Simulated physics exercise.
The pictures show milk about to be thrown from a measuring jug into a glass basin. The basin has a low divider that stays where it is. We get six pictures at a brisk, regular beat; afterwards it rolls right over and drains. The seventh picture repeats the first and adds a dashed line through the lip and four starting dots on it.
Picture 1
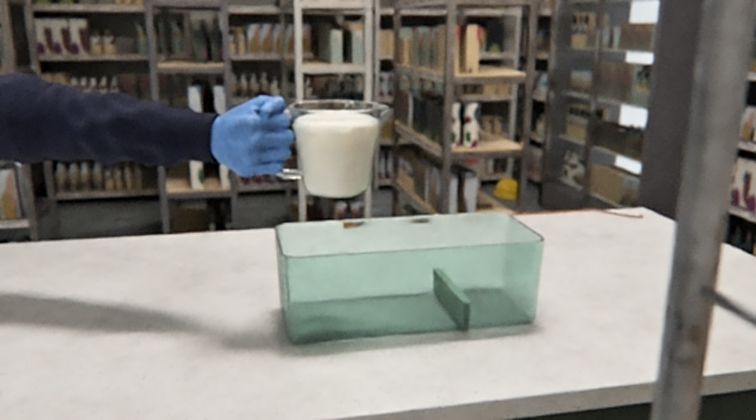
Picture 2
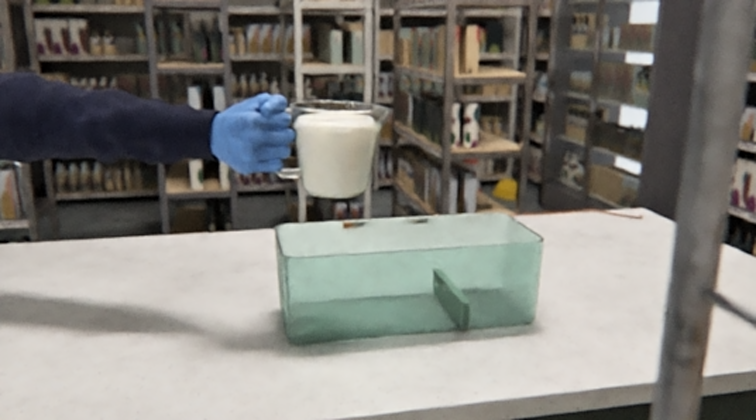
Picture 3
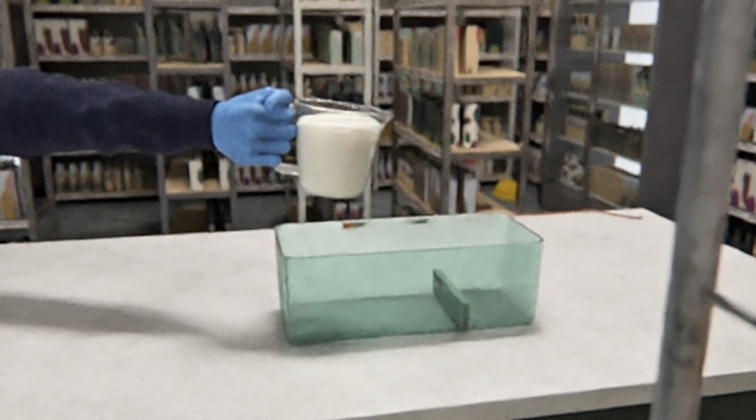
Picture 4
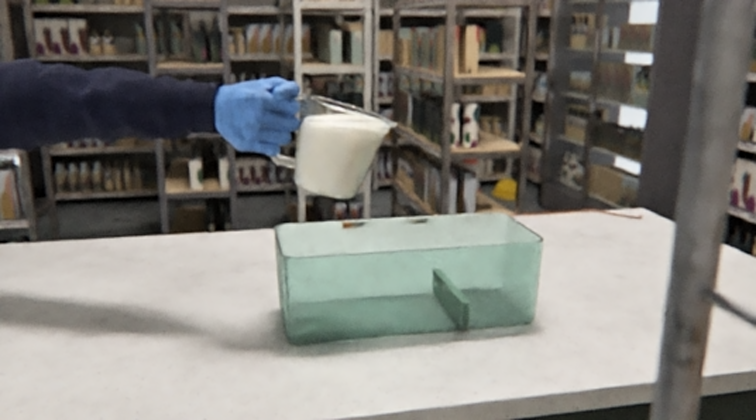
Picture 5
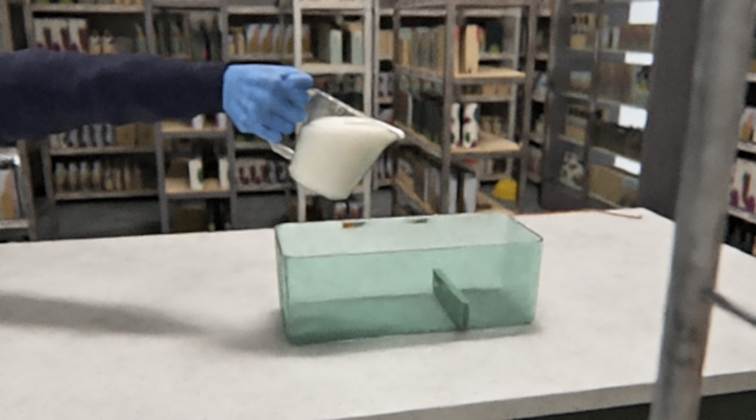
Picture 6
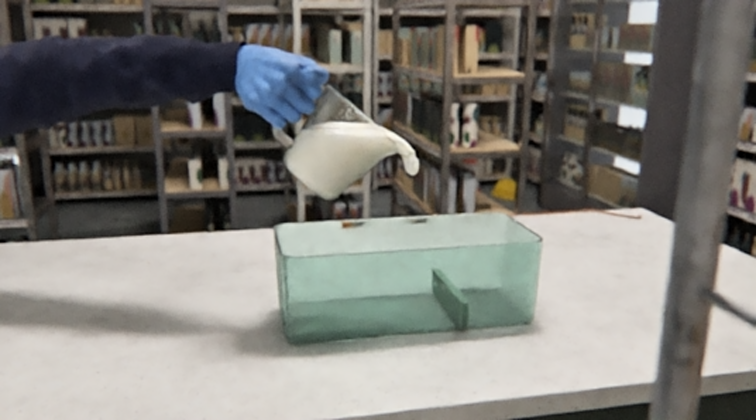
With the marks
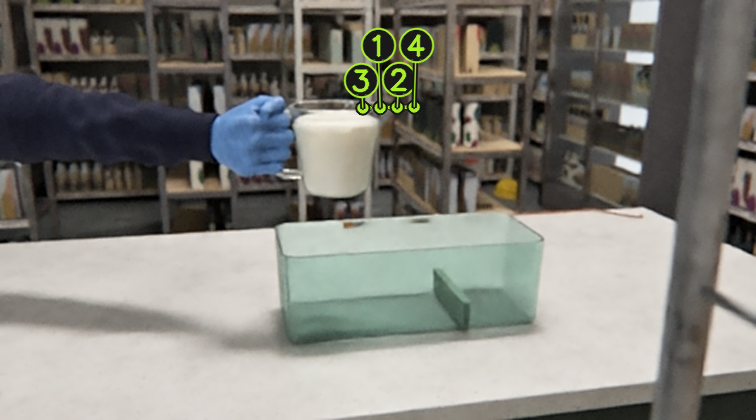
In a storeroom, a blue-gloved hand tips a jug until milk runs over its lip.
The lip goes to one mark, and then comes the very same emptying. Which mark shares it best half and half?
Go for 4.
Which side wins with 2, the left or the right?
The left side.
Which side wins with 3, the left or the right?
More ends on the left.
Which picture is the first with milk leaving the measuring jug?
In picture 5.
On the marked copy, 1 at (380, 107); 2 at (397, 107); 3 at (362, 108); 4 at (414, 107).
With 1, about 91 % ends left of the wall and 7 % right of it; 3 % is lost outside.
With 2, about 75 % ends left of the wall and 23 % right of it.
With 3, about 90 % ends left of the wall and 9 % right of it.
With 4, about 51 % ends left of the wall and 49 % right of it.
